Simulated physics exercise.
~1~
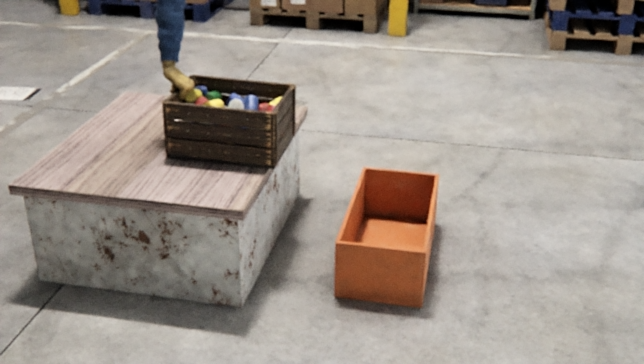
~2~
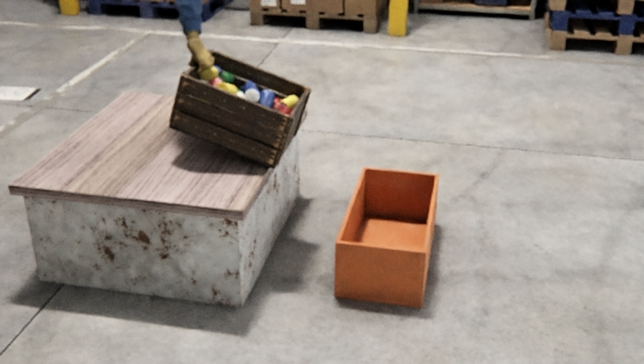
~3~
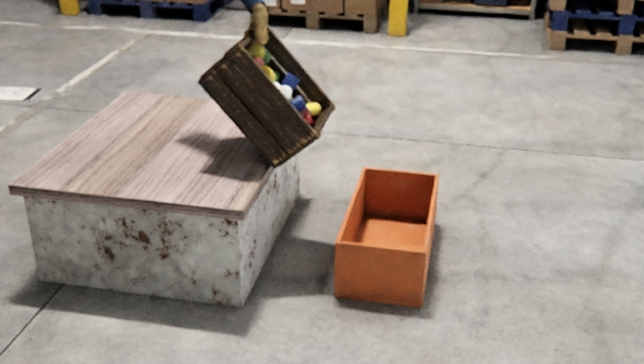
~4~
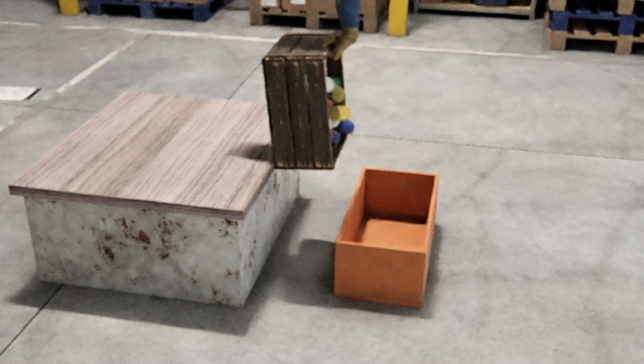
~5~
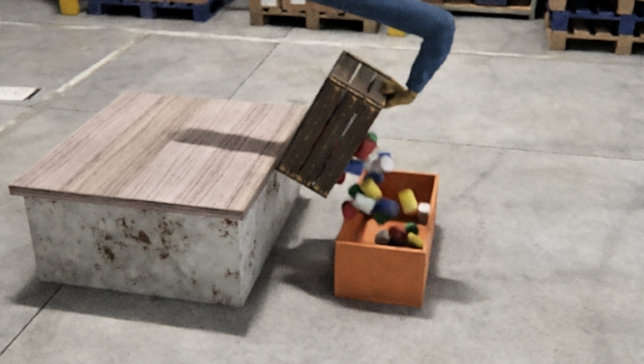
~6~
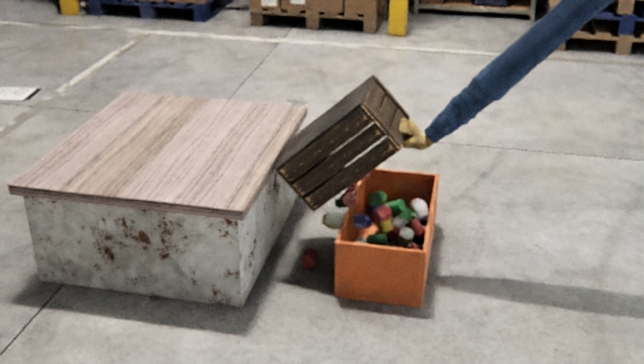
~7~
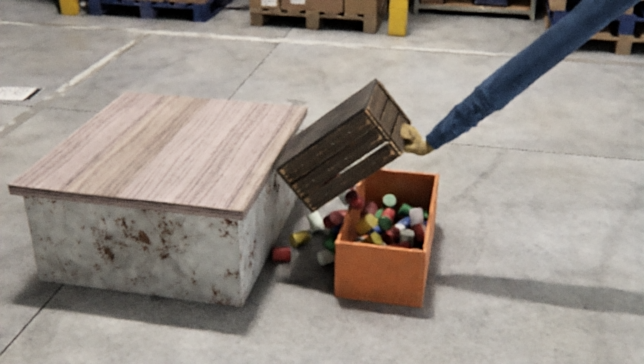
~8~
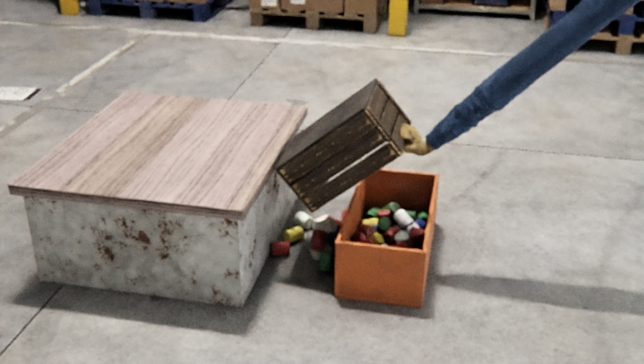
Warehouse floor, a gloved hand tipping a dark slatted crate off a bench, colourful jars filling an orange box, some spilling short.
